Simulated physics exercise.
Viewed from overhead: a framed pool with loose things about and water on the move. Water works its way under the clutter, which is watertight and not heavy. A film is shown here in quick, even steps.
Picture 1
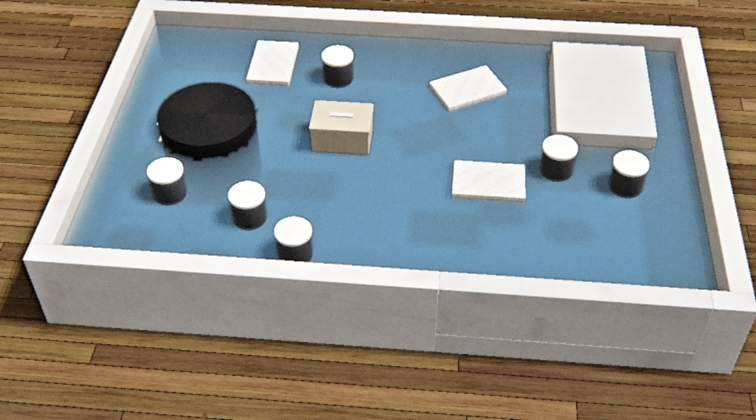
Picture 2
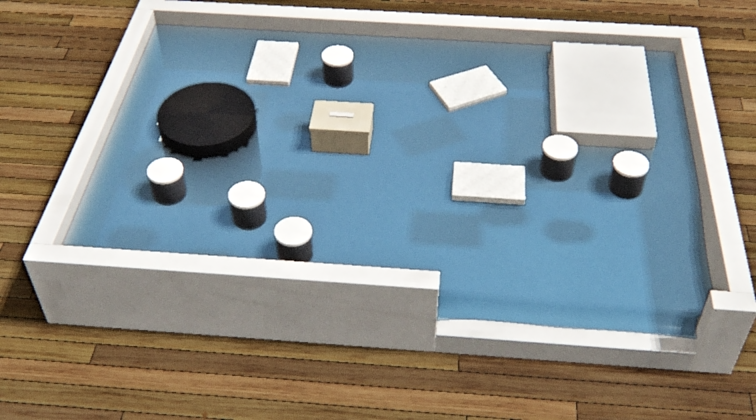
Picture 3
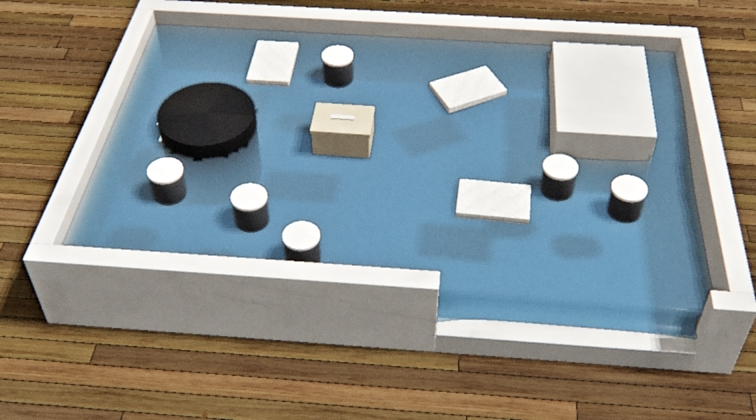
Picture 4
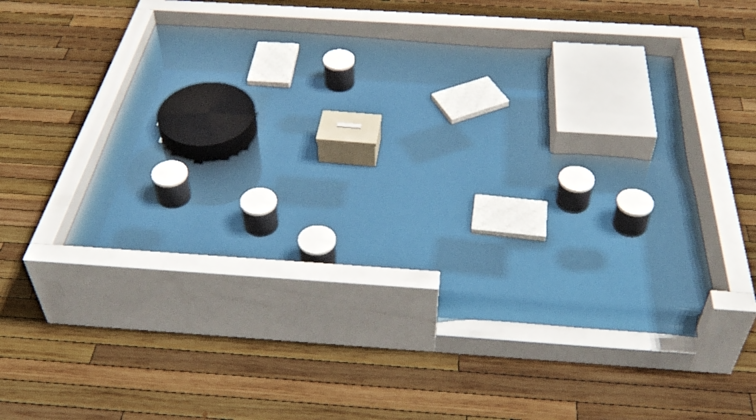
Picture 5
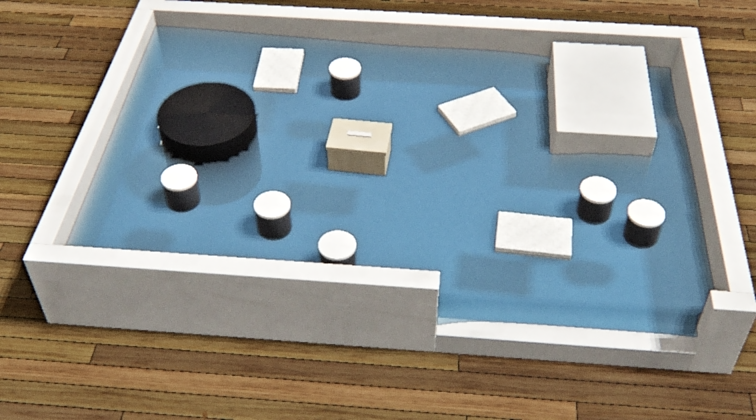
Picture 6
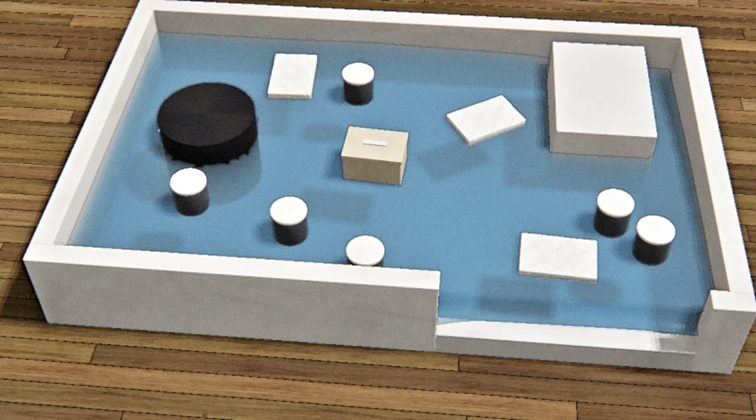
A white-walled pool of blue water sits on a wooden plank floor, seen from above at an angle by a still camera. A round black object and a large white block stand at left and upper right, with a tan box, flat white slabs and white-topped dark cylinders between them. A section of the front wall at right disappears, then the box, slabs and cylinders drift slowly rightward and toward the front.
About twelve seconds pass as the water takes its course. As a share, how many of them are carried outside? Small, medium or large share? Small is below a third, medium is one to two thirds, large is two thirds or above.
A large share.
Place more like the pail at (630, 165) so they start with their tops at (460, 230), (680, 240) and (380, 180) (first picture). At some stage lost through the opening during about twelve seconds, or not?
Result list, first to last: Leaves, leaves, leaves.
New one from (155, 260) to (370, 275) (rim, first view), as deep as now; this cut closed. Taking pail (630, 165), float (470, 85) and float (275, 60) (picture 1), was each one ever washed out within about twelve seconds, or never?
Remains, remains, remains.
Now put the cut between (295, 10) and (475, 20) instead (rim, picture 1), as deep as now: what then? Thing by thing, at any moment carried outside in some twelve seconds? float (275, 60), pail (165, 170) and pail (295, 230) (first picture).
In the order given: Flushed out, retained, retained.
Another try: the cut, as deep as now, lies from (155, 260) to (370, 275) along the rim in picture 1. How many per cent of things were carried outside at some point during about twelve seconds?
Something like 50 percent.
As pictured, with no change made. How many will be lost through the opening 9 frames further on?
That makes 4.
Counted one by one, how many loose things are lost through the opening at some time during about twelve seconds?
That adds up to 7.
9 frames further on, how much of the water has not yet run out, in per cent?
About 64 percent.
A moment on, 1 of 10 are out; 9 afloat.
Next, 4 of 10 are out; 6 afloat.
Later, 6 of 10 are out; 4 afloat.
In the end, 7 of 10 are out; 3 afloat.
